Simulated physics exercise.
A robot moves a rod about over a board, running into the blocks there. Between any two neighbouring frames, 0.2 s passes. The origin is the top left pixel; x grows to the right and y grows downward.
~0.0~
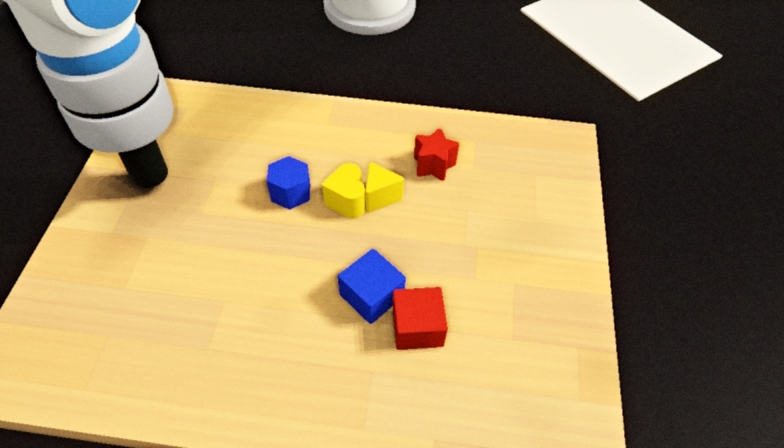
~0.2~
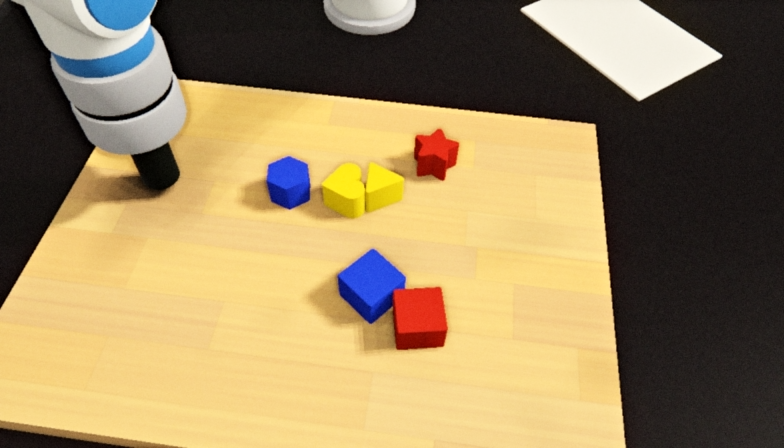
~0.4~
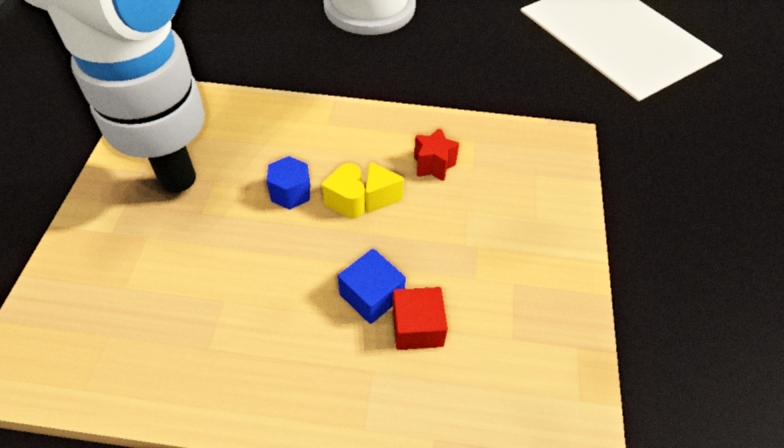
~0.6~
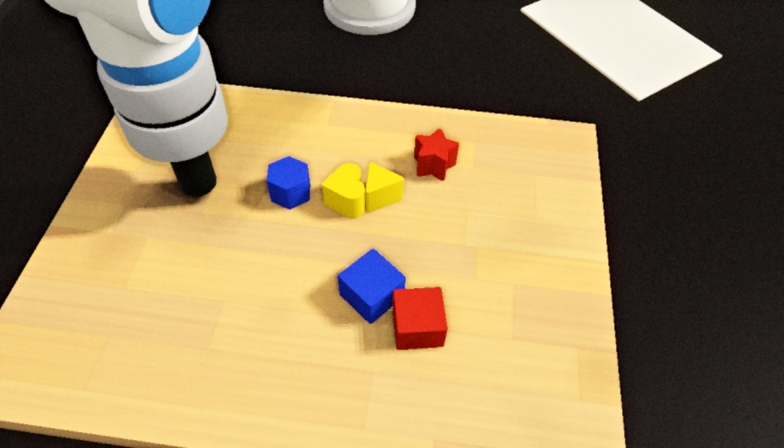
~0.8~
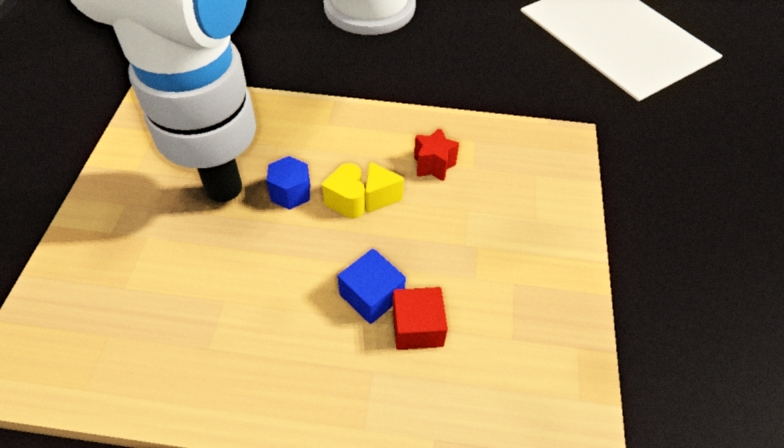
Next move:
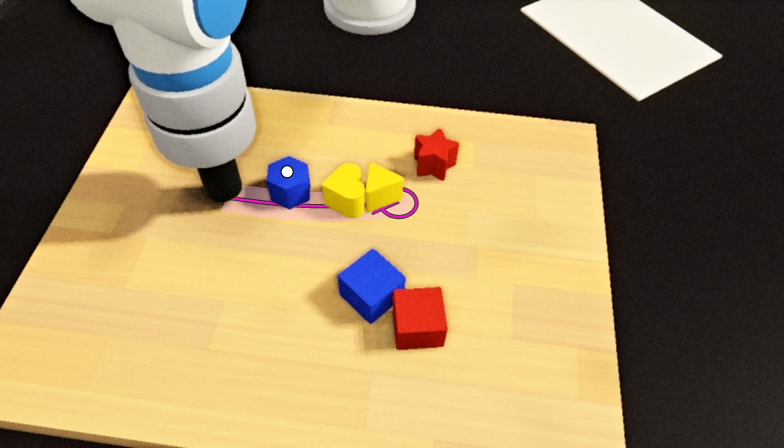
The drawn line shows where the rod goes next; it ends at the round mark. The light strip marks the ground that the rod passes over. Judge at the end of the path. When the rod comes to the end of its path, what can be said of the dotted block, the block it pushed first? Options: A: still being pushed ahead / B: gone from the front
B.
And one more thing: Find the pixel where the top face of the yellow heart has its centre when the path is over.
Pixel (441, 176).
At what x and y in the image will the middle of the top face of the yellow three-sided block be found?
In the picture, it is at (469, 171).
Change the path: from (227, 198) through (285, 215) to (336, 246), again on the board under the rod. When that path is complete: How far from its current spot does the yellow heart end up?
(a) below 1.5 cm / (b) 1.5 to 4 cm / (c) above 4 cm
Choice a: Below 1.5 cm.
The line goes from (227, 198) over (312, 206) to (398, 203); the dot is on the blue six-sided block.
The first path, step by step. One third of the way, rod (282, 197); blue six-sided block (313, 166), turned 35° anticlockwise.
Two thirds of the way, rod (341, 198); blue six-sided block (336, 156), turned 90° anticlockwise; yellow heart (382, 180); yellow three-sided block (412, 176).
At the end, rod (399, 195); blue six-sided block (336, 156), turned 90° anticlockwise; yellow heart (441, 176); yellow three-sided block (469, 171); red star-shaped block unmoved.
